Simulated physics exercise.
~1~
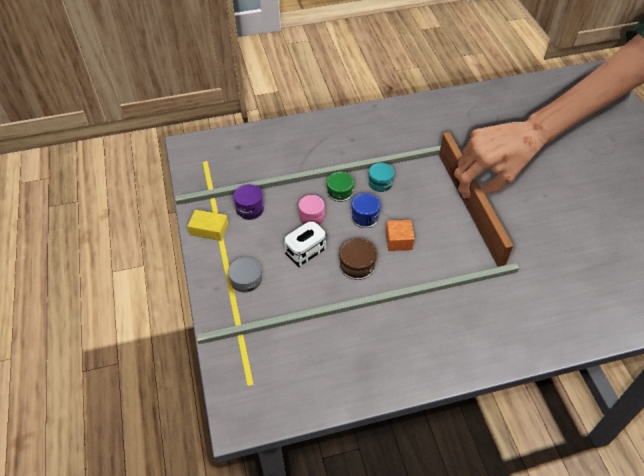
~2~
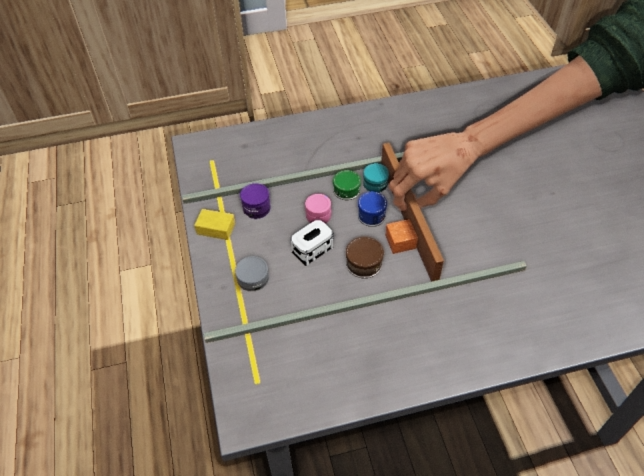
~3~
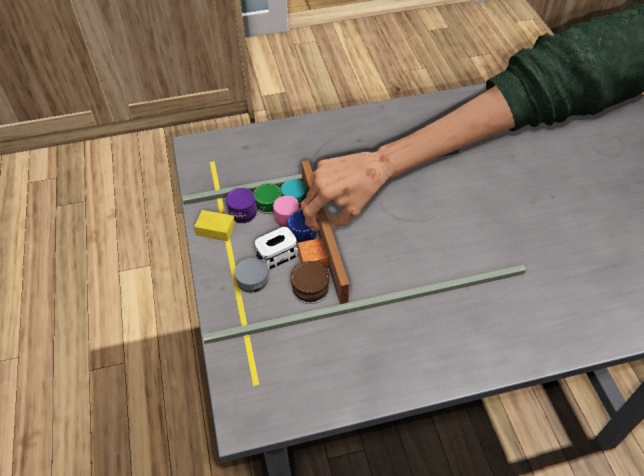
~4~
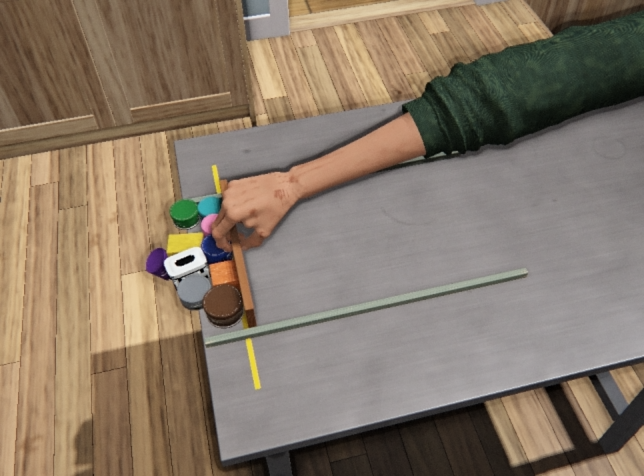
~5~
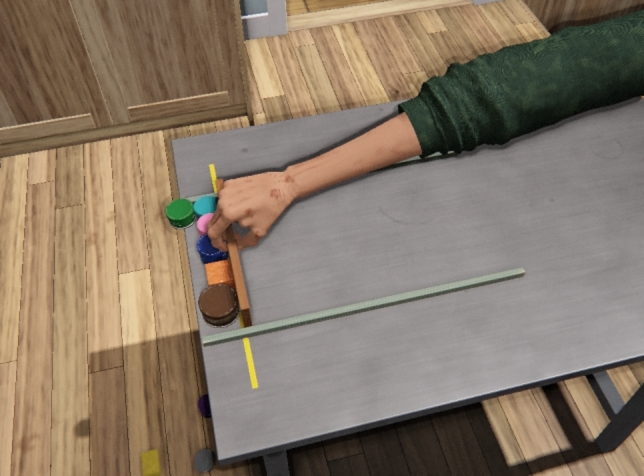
A hand sweeps small objects left with a board, and several drop off the table's edge.
